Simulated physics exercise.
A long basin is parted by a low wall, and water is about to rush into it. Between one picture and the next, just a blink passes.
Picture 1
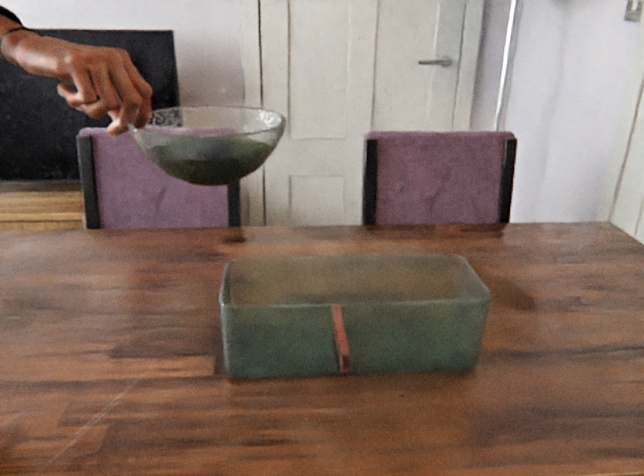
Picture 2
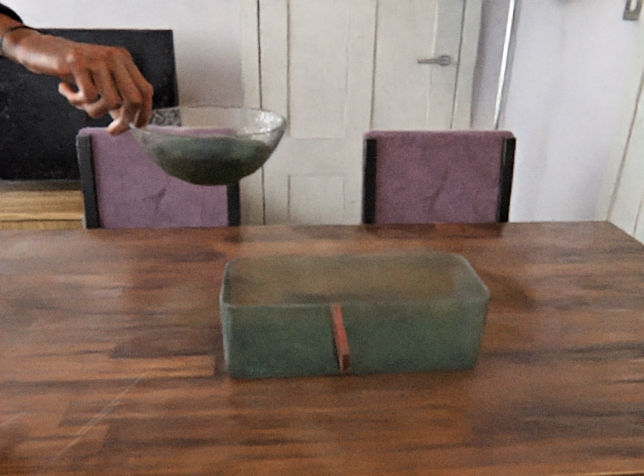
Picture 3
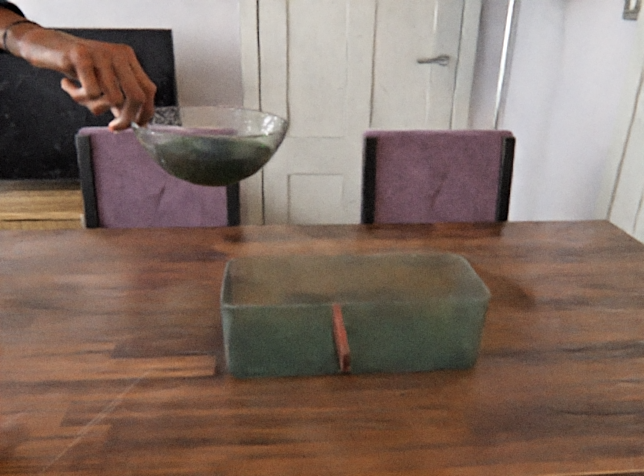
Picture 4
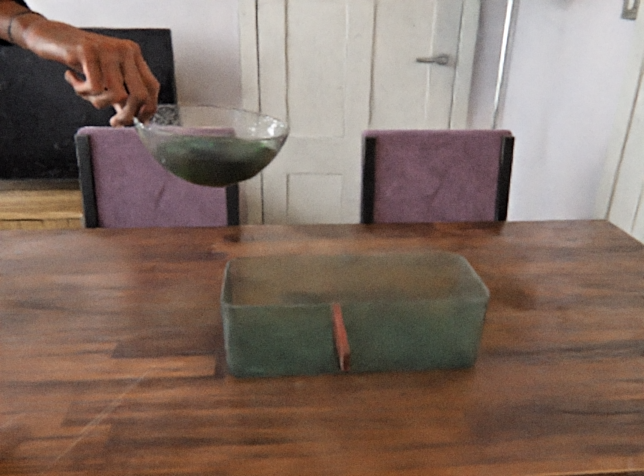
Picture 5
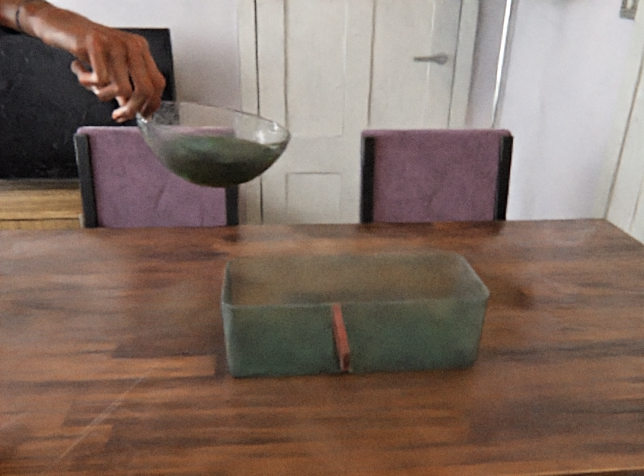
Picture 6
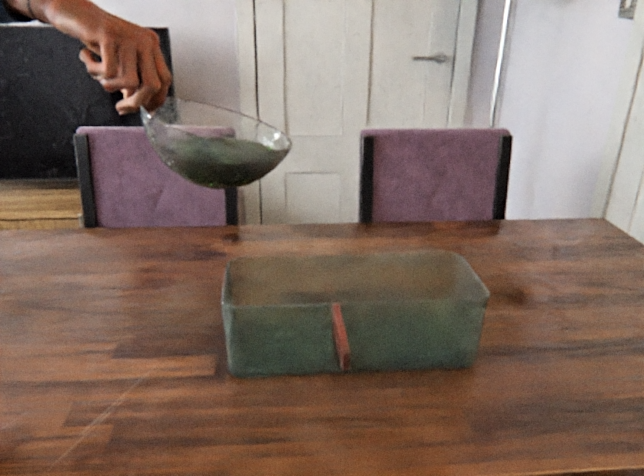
To begin with, a hand at the upper left holds a clear glass bowl of dark liquid nearly level above a wooden table, beside a long greenish basin. The hand then gradually tilts the bowl, its right rim dipping modestly while the basin stays still.
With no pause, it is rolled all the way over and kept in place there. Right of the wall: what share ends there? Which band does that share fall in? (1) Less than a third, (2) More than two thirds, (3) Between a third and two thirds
Option 1: Less than a third.
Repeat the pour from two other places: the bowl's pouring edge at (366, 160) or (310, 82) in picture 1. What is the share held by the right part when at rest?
Close to 85 % for the first start and close to 60 % for the second.
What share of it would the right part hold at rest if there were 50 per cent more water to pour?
About 40 percent.
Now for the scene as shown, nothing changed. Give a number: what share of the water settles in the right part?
It comes to 15 per cent or so.
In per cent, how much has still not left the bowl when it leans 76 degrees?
Amount still in: Approx. 25 %.
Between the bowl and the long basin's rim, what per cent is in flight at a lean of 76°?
Share: Approx. 50 %.
A moment on, the bowl is tipped on its side and 25 per cent is still to pour, 22 is left of the wall and 2 right of it.
Next, the bowl is tipped right over and 0 per cent is still to pour, 85 is left of the wall and 13 right of it.
Then the bowl is tipped right over and 0 per cent is still to pour, 81 is left of the wall and 17 right of it.
Later the bowl is tipped right over and 0 per cent is still to pour, 81 is left of the wall and 17 right of it.
In the end 81 per cent lies left of the wall, 17 right of it and 1 outside.
